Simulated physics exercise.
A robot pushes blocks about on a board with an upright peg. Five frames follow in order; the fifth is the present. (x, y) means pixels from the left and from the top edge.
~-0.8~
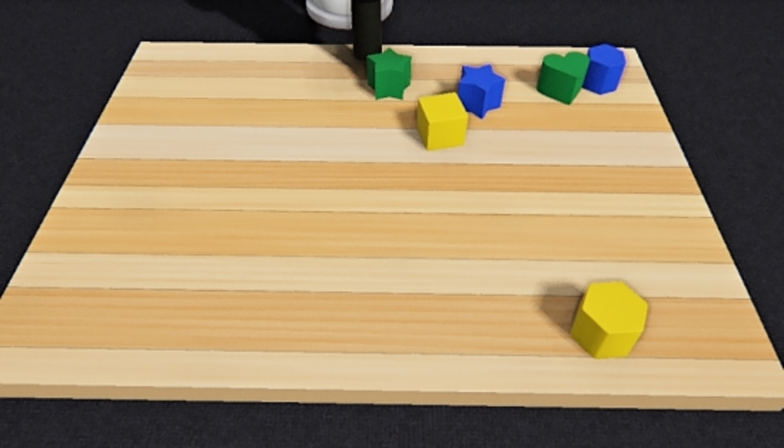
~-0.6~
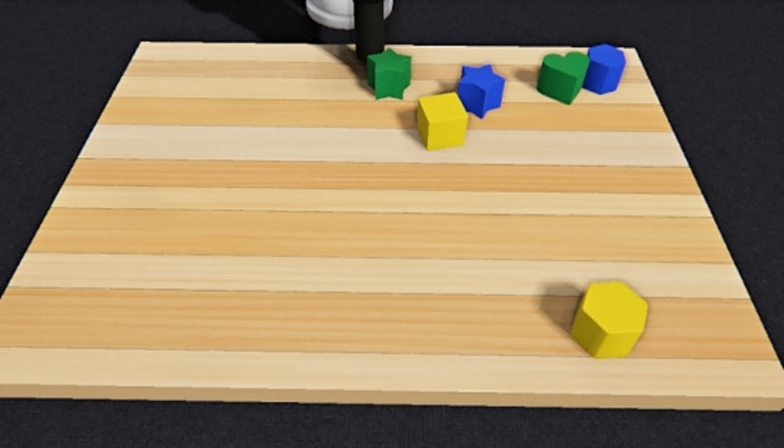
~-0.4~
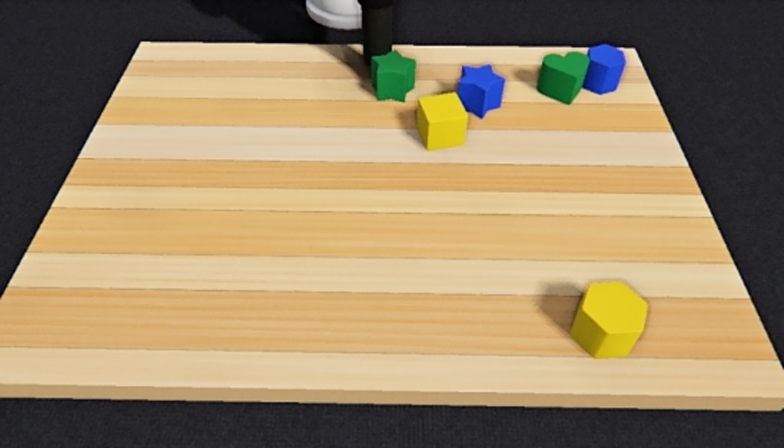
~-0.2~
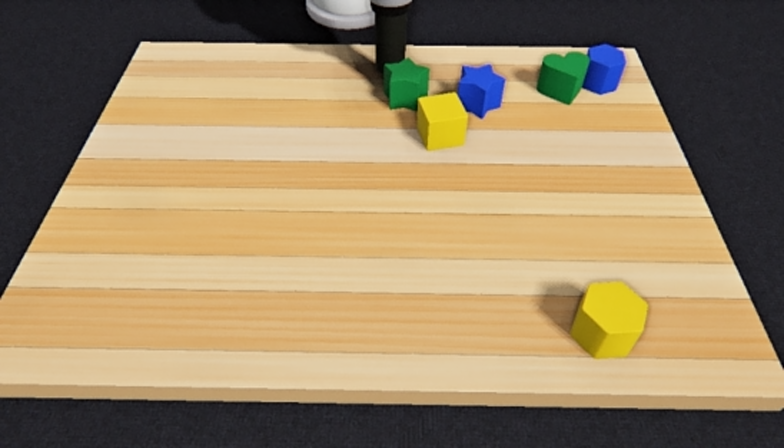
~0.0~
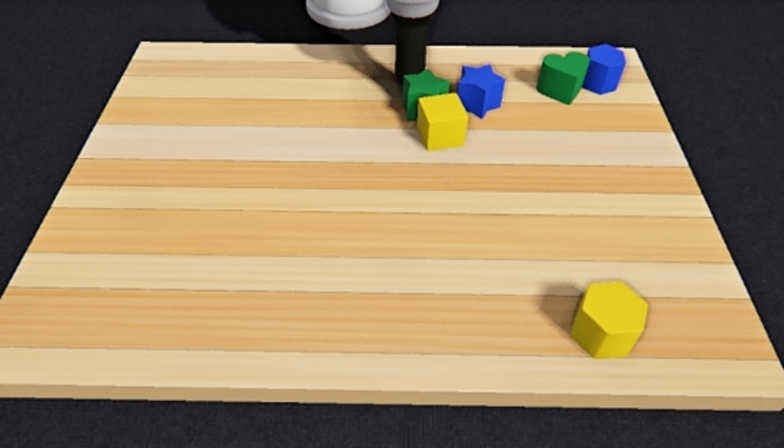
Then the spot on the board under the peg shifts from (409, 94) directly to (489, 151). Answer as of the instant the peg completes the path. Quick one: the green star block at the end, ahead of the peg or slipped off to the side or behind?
Still in front.
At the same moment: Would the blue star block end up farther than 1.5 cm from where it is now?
In short: No.
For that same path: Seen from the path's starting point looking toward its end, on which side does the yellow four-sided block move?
Facing from start to end, it will go to the right.
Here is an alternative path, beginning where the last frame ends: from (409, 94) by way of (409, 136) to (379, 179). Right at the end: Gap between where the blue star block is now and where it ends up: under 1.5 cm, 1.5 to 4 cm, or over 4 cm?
Travel: Within 1.5 cm.
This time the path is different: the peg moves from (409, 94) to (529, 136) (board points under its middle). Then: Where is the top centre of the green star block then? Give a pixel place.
The point I'd pick in the picture is (500, 117).
The first path, step by step. One third of the way, peg (436, 95); green star block (455, 100); yellow four-sided block (460, 128), turned 40° clockwise.
Two thirds of the way, peg (464, 114); green star block (485, 120); yellow four-sided block (479, 151), turned 65° clockwise.
At the end, peg (492, 135); green star block (516, 141); yellow four-sided block (494, 170), turned 115° clockwise; blue star block not moved.
